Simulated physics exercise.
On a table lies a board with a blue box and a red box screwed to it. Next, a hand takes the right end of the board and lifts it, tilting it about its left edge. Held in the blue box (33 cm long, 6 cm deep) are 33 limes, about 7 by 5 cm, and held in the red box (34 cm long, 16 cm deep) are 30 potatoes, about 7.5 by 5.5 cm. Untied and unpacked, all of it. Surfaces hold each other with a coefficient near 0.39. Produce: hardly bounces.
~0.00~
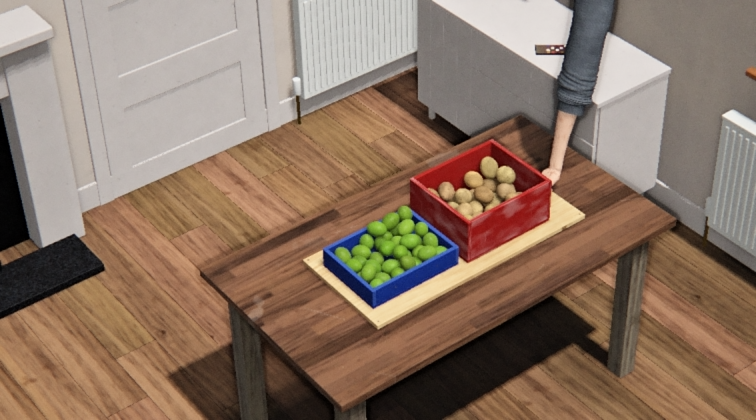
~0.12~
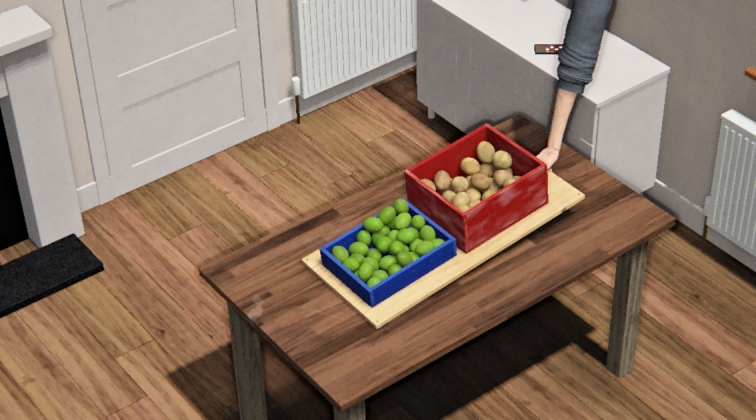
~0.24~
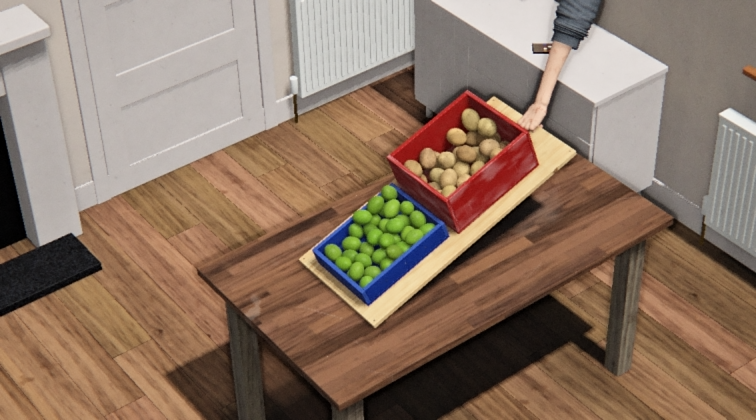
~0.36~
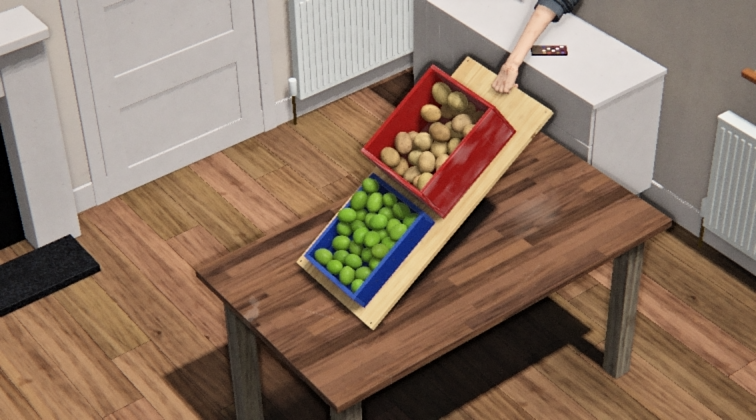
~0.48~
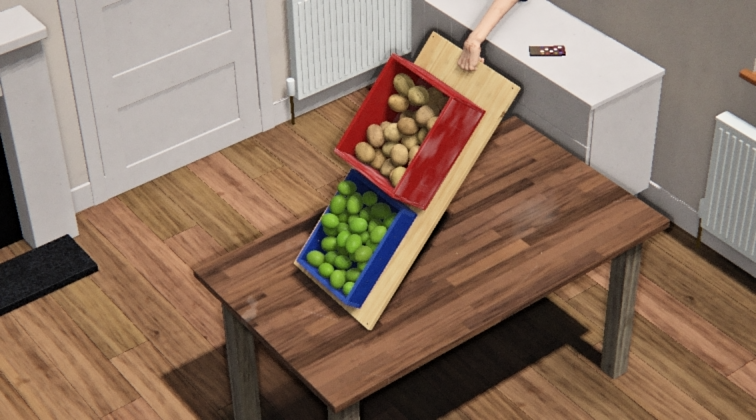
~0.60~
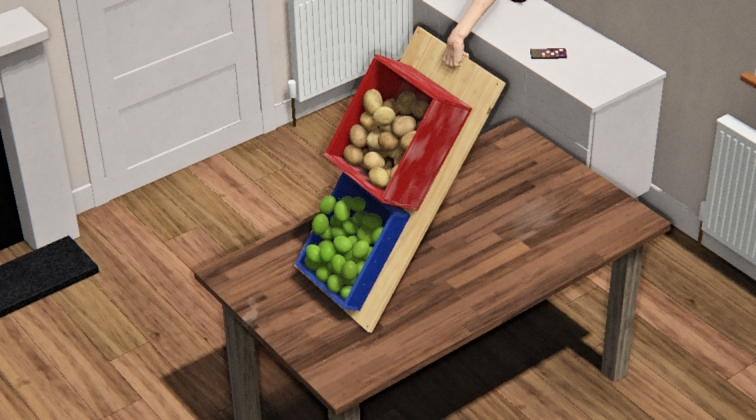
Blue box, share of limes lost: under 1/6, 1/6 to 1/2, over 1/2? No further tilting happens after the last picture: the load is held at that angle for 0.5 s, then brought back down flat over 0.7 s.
I'd guess what escapes is a sixth-to-half share of the load.
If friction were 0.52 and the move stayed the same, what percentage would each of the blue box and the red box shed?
Blue box 40, red box 10 per cent.
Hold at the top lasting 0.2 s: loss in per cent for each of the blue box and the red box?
With that change, blue box sheds 30 percent and red box sheds 20 percent.
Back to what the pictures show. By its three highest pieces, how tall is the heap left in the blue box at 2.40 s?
Roughly 9 cm.
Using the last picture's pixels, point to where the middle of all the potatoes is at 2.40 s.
I'd put the middle close to (463, 223).
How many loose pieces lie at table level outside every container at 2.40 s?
I'd put it at close to 5.
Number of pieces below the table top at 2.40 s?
About 6.
After 0.89 s, tilt 54°; 7 of 33 out of the blue box and 2 of 30 out of the red box.
After 1.25 s, tilt 48°; 9 of 33 out of the blue box and 2 of 30 out of the red box.
After 1.75 s, tilt 1°; 9 of 33 out of the blue box and 2 of 30 out of the red box.
When it is over (at 2.40 s), 9 of 33 out of the blue box and 2 of 30 out of the red box. Asked share, 9 of 33, 27 per cent.
